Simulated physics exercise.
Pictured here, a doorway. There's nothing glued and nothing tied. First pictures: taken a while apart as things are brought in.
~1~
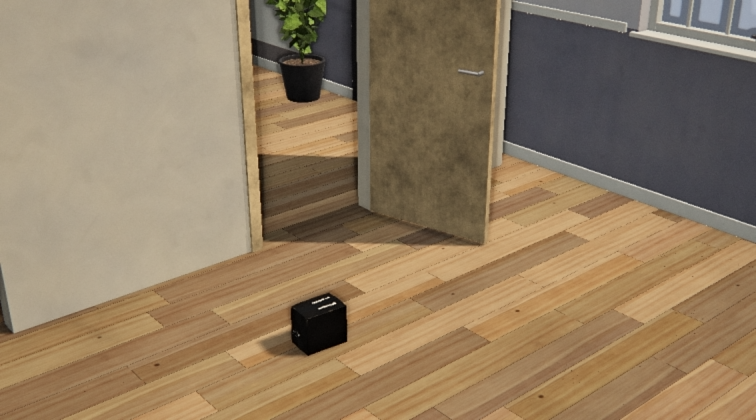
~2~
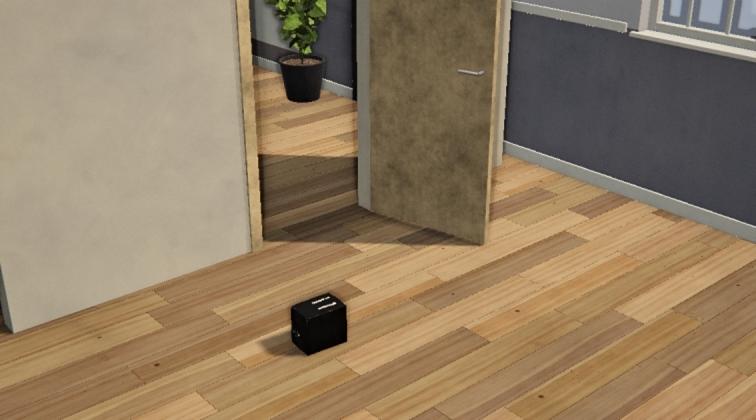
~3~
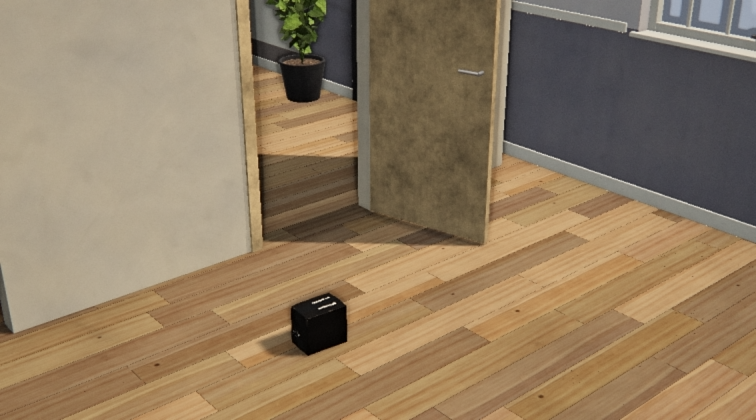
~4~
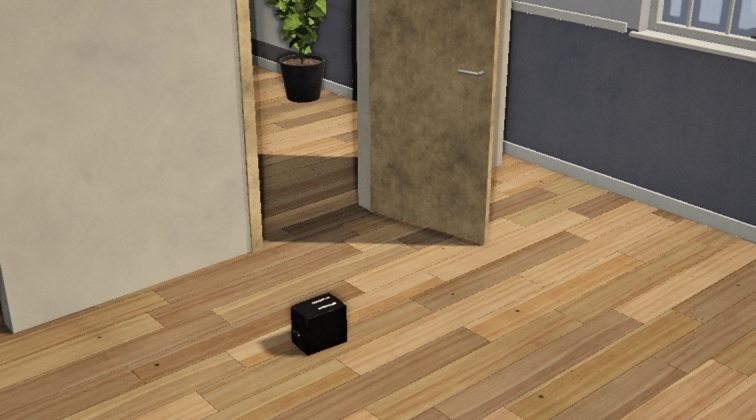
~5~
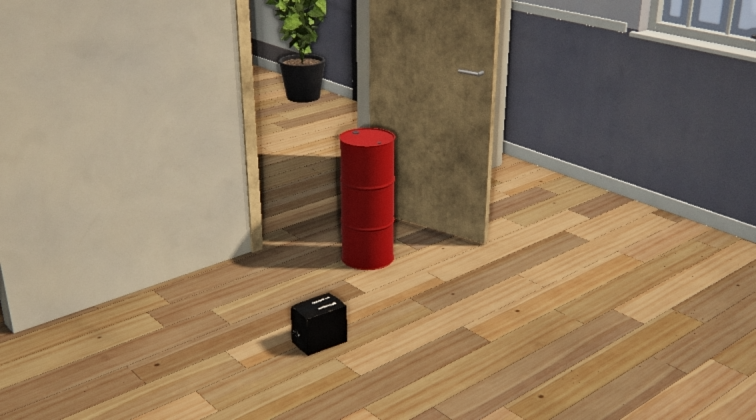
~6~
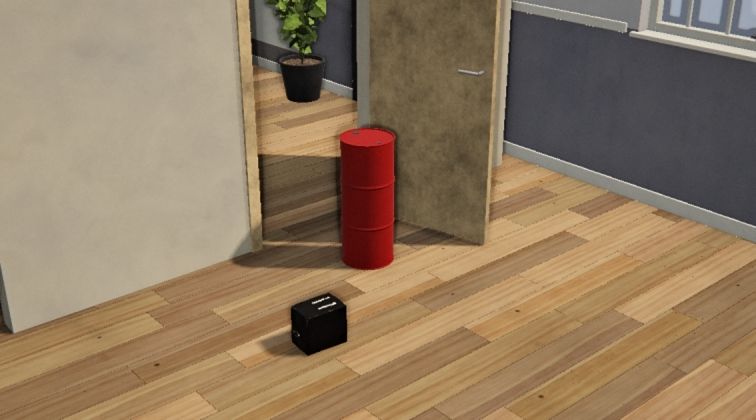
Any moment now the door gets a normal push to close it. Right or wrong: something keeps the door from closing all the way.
Right.
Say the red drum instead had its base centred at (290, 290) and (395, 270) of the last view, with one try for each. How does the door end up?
1: Swings home; 2: Stays ajar.
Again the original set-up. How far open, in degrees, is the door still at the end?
Close to 60 degrees, I'd say.
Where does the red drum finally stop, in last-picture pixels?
End point in the final view: About (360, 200).
Then, 0.60 s later than the last frame, open by 90°.
Then, 0.90 s later than the last frame, open by 74°.
Then, 1.10 s later than the last frame, open by 63°.
When it is over, open by 59°; both as before. End places, in pixels of the last picture, red drum near (360, 200).
